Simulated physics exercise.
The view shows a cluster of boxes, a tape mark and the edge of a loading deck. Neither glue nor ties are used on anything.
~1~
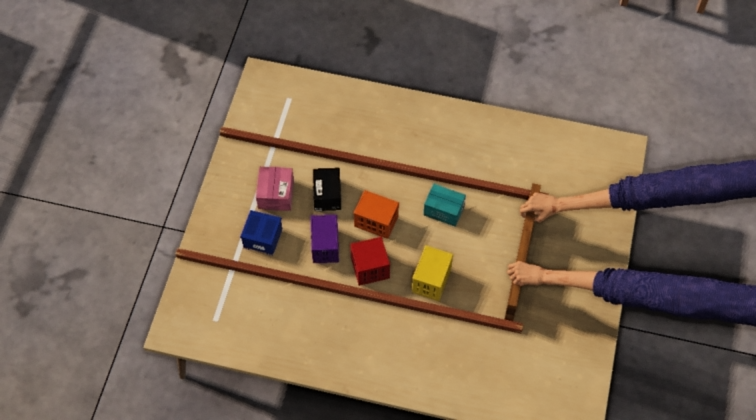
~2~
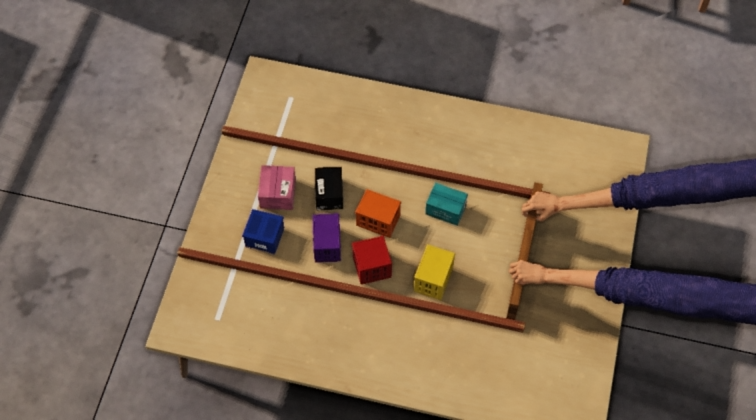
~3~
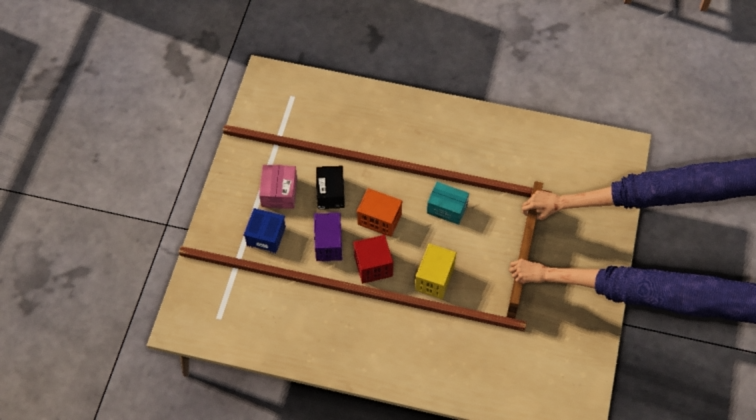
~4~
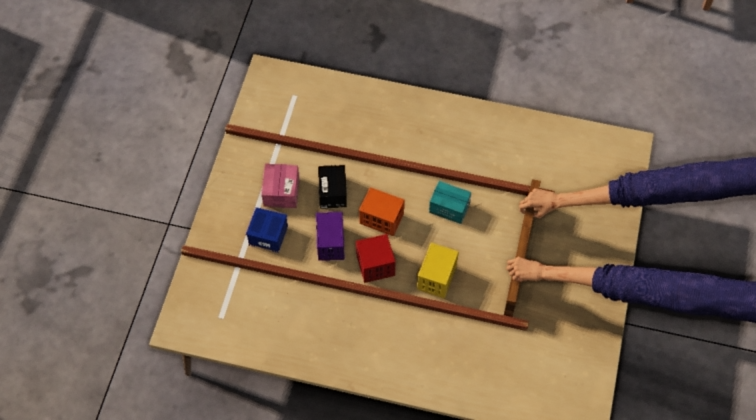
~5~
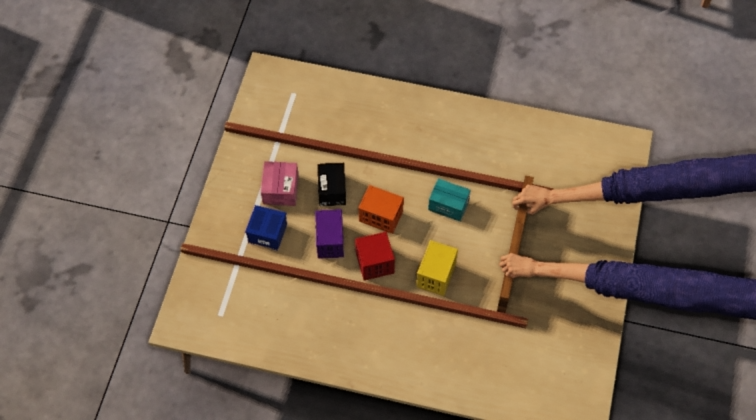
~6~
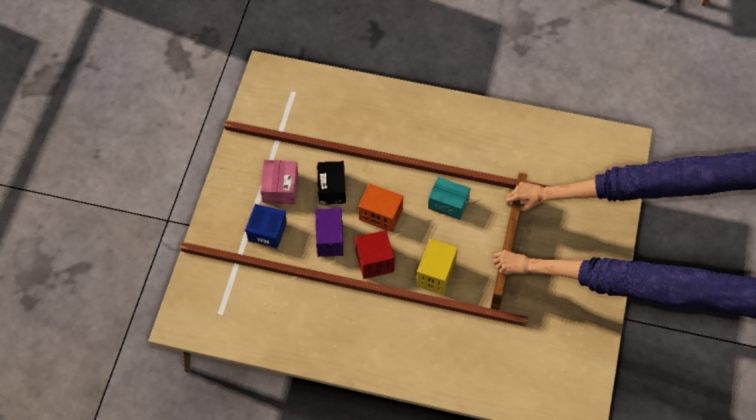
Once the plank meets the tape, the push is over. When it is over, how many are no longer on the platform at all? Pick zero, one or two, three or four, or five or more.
The answer is three or four.
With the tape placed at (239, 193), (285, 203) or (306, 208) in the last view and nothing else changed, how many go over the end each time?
Taken one after another, the numbers are 5, 1 and 0.
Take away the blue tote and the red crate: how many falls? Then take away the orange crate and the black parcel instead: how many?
Fallen: 1 in the first try, 2 in the other.
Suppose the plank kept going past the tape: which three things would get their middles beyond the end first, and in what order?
Order noted: Blue tote, pink parcel, purple crate.
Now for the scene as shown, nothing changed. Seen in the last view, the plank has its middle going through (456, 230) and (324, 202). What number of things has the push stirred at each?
It comes to 2 for the first spot, 8 for the other.
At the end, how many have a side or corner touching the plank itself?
Number in contact with it: 3.
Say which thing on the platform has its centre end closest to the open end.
The foremost one is the black parcel.
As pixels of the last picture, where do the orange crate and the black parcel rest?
The orange crate at (241, 182), the black parcel at (219, 155).
A little later, none off yet; pink parcel at rest near (280, 182); blue tote at rest near (267, 227); black parcel at rest near (331, 183).
Next, none off yet; pink parcel at rest near (280, 182); blue tote shifted a little near (258, 225); black parcel shifted a little near (324, 179).
Later still, none off yet; pink parcel shifted about its own width near (232, 170); blue tote shifted well along near (197, 212); black parcel shifted well along near (265, 165).
When it is over, the number that fall off is three or four; down, purple crate, blue tote and pink parcel.
